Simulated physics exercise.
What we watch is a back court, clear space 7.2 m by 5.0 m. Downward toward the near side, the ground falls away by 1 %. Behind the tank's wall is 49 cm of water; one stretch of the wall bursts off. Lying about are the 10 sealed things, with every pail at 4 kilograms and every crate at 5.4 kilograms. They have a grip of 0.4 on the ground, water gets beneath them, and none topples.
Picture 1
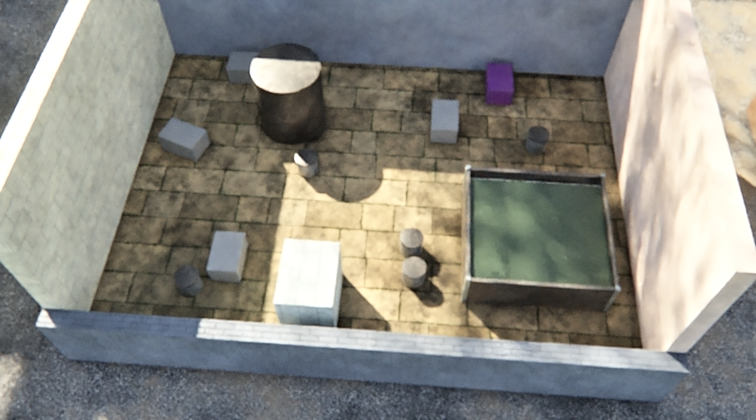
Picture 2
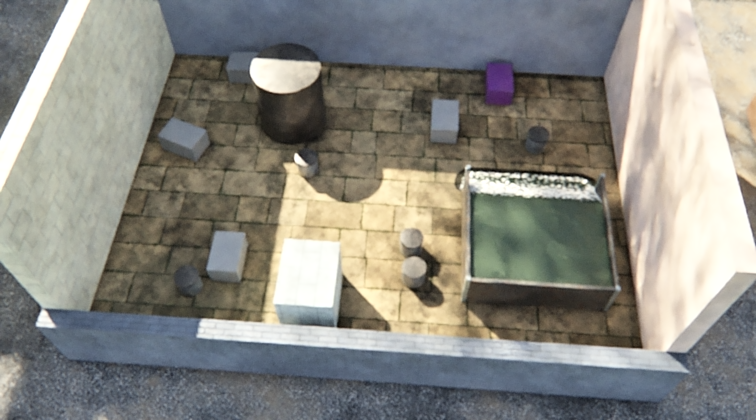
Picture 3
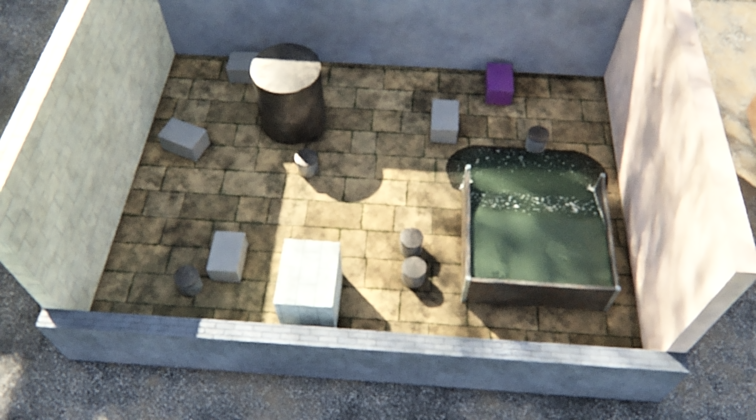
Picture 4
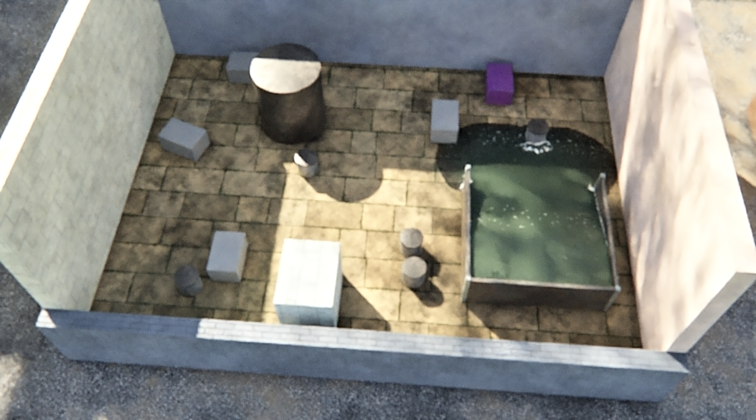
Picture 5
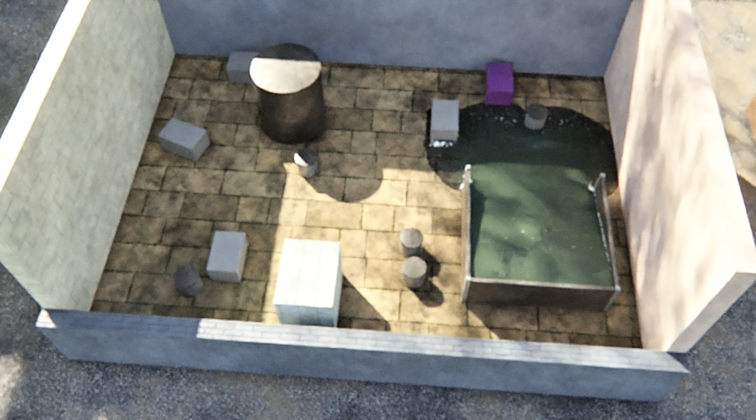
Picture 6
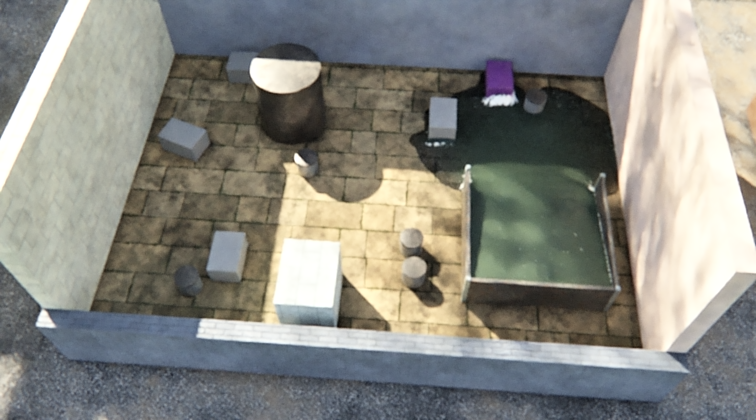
In a walled, stone-paved court scattered with grey blocks and short cylinders, a square tank of dark green water stands at the right. Its far side gives way and water pours out toward the back wall, spreading around a small cylinder, which shifts slightly, then reaching a grey block and the purple crate.
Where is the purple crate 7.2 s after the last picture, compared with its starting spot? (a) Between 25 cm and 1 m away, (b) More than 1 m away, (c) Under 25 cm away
(b) More than 1 m away.
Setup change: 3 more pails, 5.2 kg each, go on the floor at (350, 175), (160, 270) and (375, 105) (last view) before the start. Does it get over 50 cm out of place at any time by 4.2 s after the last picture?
So that's beyond the threshold, within the threshold and beyond the threshold, in that sequence.
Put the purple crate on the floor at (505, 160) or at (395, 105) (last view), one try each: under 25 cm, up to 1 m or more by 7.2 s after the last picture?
One try each gives this: It wanders off a long way, then it wanders off a long way.
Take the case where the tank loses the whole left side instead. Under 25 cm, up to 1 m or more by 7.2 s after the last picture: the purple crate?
What happens next is that the purple crate does not really budge.
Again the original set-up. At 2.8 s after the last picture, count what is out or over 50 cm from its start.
I make it 4.
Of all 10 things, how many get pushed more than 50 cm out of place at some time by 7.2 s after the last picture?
I count 7.
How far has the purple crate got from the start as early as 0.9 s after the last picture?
20 cm or so by then.
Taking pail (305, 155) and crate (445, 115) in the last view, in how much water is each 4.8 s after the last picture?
4 and 11 cm.
Then, 0.9 s after the last picture the purple crate is near (496, 62), 0.2 m from its start, afloat; 2 afloat.
Then, 2.8 s after the last picture the purple crate is near (402, 67), 1.6 m from its start, afloat; 3 afloat.
Then, 4.8 s after the last picture the purple crate is near (262, 58), 3.8 m from its start, afloat; 4 afloat.
Then, 7.2 s after the last picture the purple crate is near (165, 91), 5.2 m from its start, afloat; 7 afloat.
